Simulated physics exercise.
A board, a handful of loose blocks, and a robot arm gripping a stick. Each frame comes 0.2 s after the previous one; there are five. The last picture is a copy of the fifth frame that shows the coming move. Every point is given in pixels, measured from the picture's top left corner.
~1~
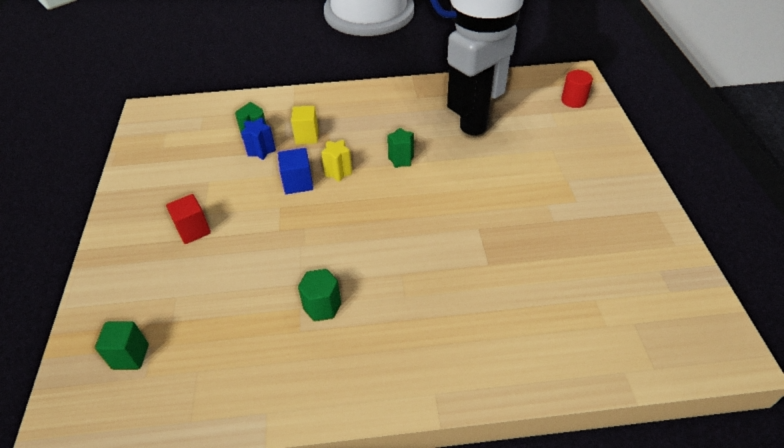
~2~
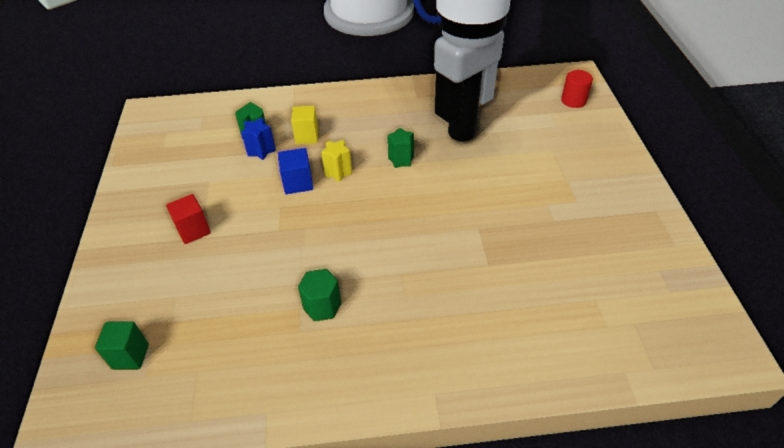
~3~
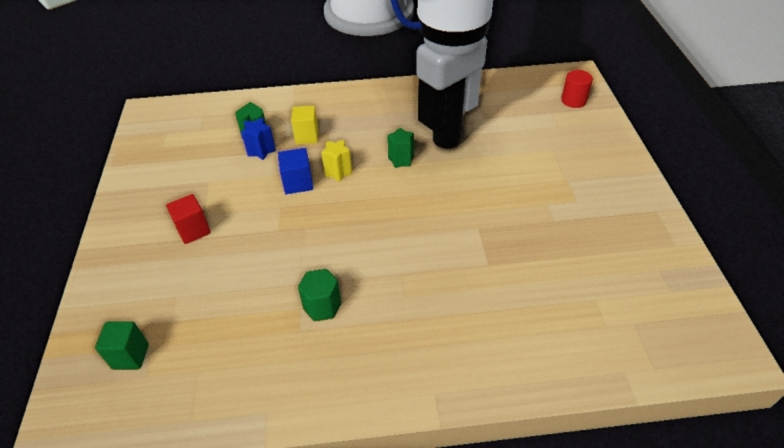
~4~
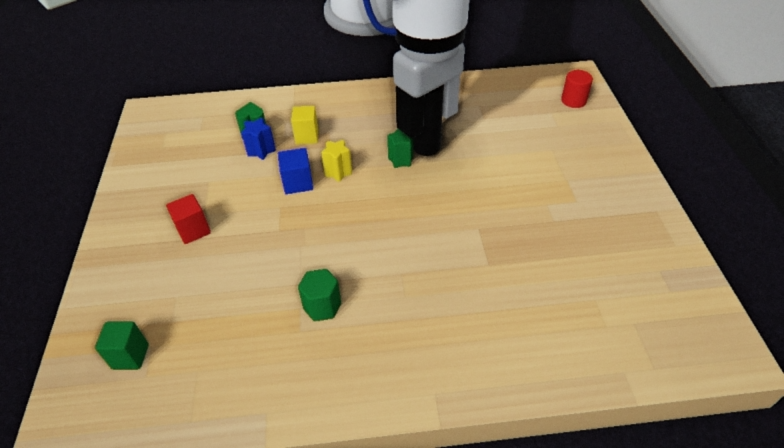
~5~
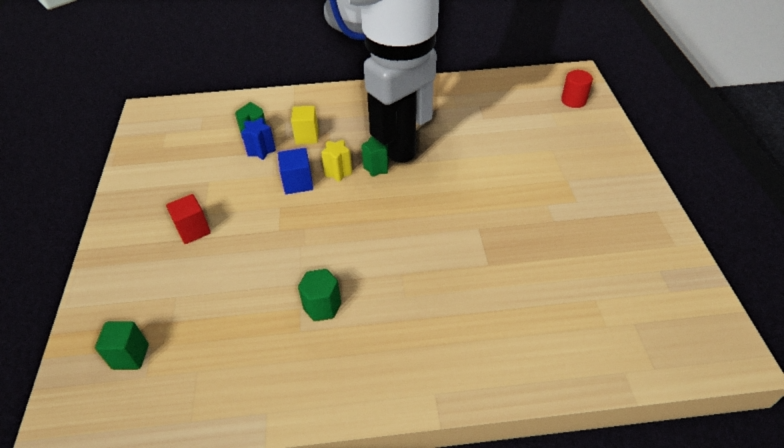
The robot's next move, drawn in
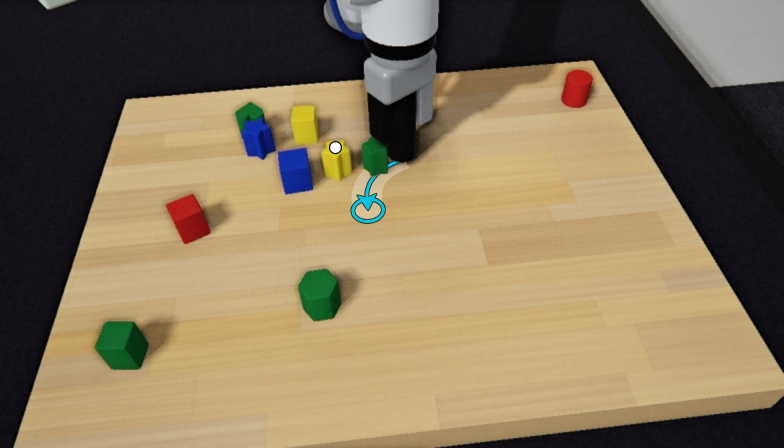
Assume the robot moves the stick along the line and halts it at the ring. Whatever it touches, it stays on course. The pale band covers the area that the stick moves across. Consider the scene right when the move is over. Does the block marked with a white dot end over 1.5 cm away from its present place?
In short: No.
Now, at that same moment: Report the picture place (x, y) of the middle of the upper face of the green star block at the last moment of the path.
It is at (339, 163).
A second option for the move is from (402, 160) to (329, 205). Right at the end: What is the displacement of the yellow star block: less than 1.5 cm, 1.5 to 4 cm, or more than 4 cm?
Middling, 1.5 to 4 cm.
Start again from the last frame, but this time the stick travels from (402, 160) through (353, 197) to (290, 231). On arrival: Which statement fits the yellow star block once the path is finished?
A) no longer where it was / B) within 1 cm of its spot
The correct letter is A.
Path on the board, from (402, 160) over (380, 171) and (368, 189) to (368, 210); the dot is on the yellow star block.
On the path given first. Halfway along, stick at (371, 175); yellow star block at (326, 149), turned 40° clockwise; green star block at (344, 160).
At the end, stick at (368, 205); blue square block in place; yellow star block at (325, 149), turned 45° clockwise; green star block at (339, 163).
